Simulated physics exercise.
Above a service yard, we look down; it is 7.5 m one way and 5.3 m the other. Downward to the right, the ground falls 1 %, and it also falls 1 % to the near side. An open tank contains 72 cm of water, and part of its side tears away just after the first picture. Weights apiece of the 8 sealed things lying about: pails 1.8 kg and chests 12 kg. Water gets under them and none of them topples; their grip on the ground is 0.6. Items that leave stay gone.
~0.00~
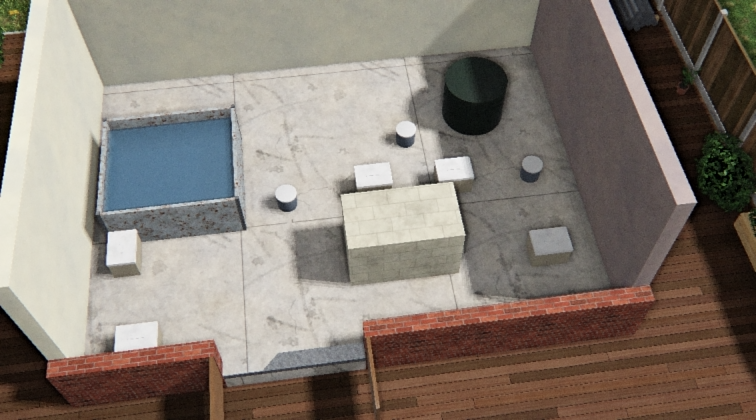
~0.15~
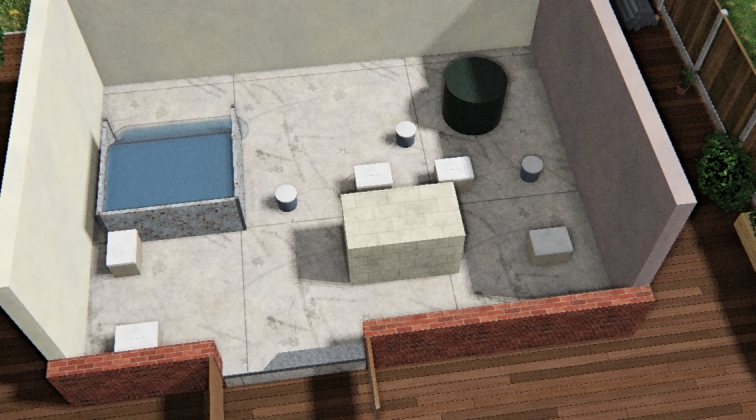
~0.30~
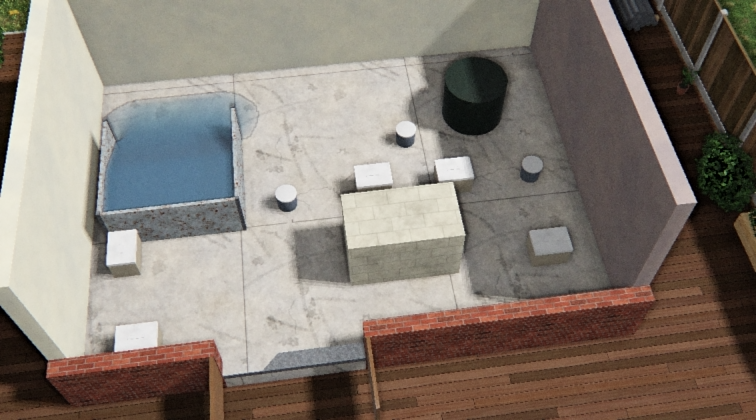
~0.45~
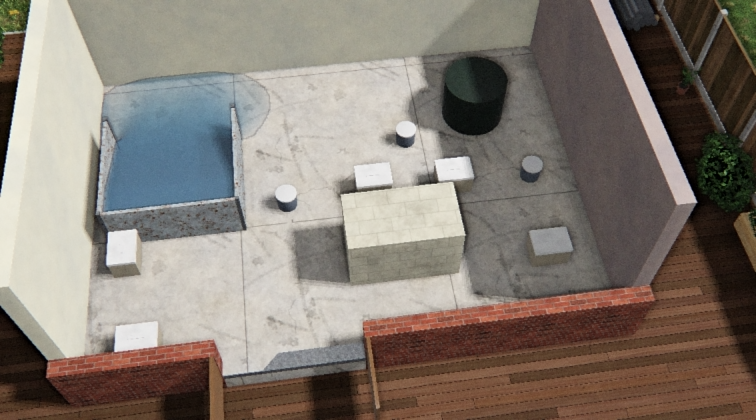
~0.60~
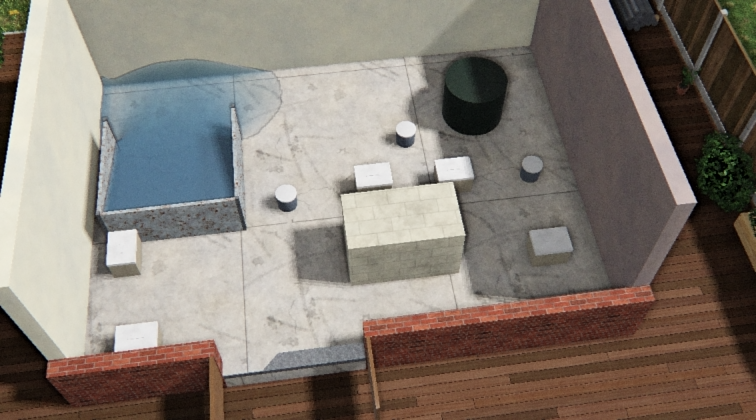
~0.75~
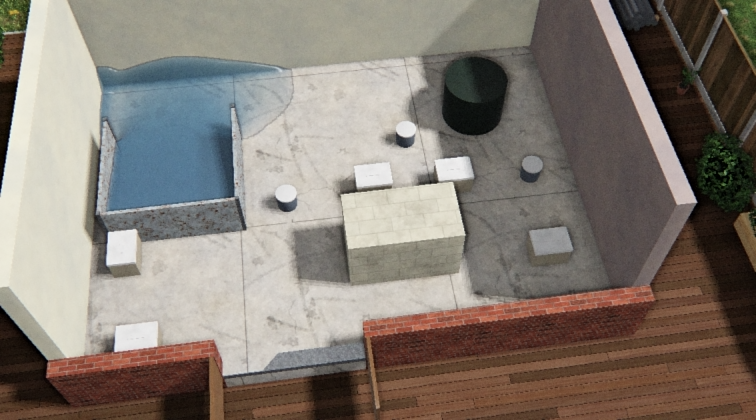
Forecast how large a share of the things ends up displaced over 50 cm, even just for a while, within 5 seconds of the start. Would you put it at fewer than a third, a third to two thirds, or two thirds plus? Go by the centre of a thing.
Central band.
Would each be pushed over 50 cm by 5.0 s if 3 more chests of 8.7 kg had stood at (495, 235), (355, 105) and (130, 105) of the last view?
Each in turn ends up beyond the limit, beyond the limit, beyond the limit.
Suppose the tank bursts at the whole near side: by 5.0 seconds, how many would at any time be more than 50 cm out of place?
So the tally would be 2.
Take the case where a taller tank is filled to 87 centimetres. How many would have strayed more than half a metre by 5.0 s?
In that case 6 of them.
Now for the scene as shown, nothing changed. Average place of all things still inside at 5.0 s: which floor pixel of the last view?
It sits at about (406, 255).
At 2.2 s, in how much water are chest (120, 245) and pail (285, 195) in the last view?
About 0 and 0 cm.
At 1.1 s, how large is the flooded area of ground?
Wet area: Approx. 8.0 m2.
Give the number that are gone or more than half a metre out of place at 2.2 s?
By that time the total stands at 0.
After 1.1 s 0 of 8 are over 50 cm from their spots; 0 afloat.
After 2.2 s 0 of 8 are over 50 cm from their spots; 0 afloat.
After 3.5 s 2 of 8 are over 50 cm from their spots; 1 afloat.
After 5.0 s 5 of 8 are over 50 cm from their spots, and 5 have been at some point; 2 afloat.
